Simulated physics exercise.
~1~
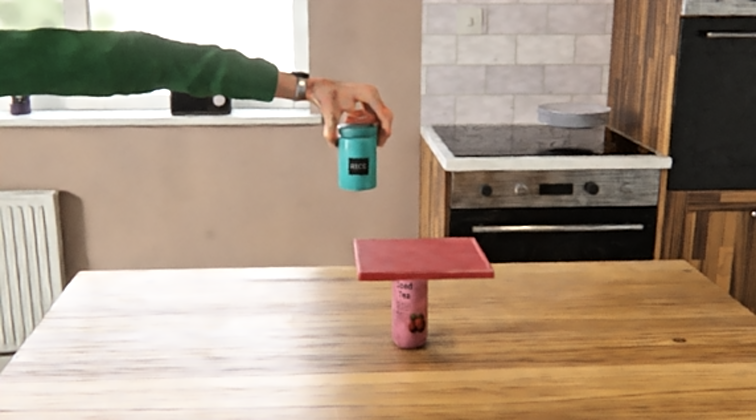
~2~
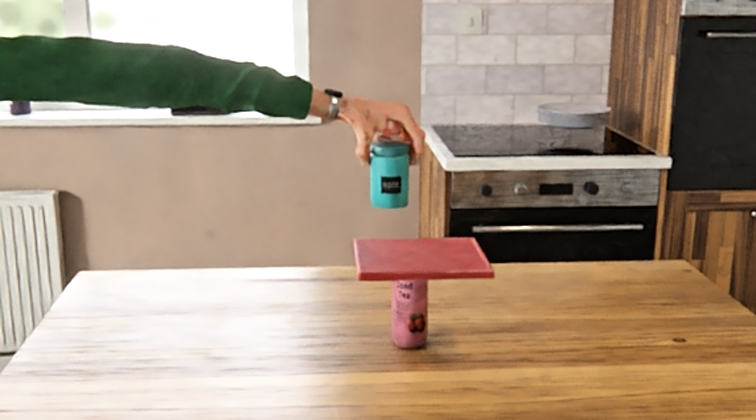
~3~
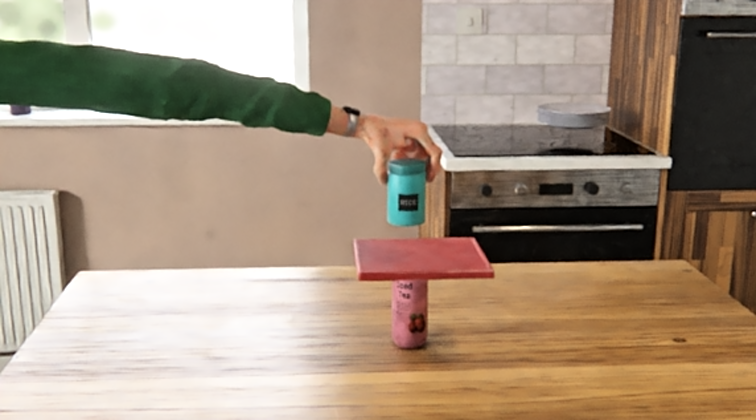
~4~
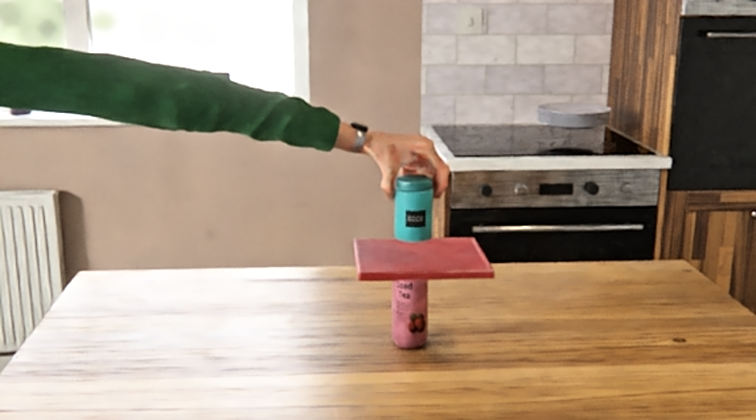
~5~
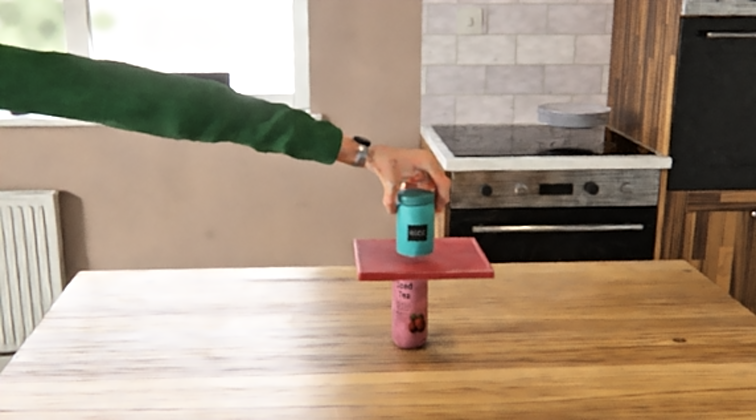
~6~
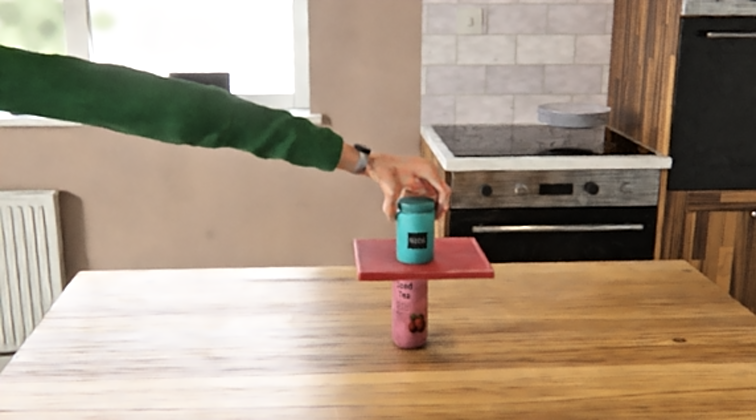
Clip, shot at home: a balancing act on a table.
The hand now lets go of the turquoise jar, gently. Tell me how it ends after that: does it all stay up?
Yes, I expect the stack to stay settled.
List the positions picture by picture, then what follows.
In the first frame, on its way; turquoise jar (358, 156); pink can (410, 303).
In the second frame, on its way; turquoise jar (389, 175); pink can (410, 303).
In the third frame, on its way; turquoise jar (407, 192); pink can (410, 303).
In the fourth frame, on its way; turquoise jar (414, 208); pink can (410, 303).
In the fifth frame, on its way; turquoise jar (416, 222); pink can (410, 303).
In the sixth frame, set down, still held; turquoise jar (416, 230); pink can (410, 303).
Then, 0.30 s past the last view, nothing moves.
Then, 0.70 s past the last view, turquoise jar resting near (416, 230).
Finally, all 3 still in place. Final places as the last picture's camera would see them, turquoise jar near (416, 230). The stack stays up.
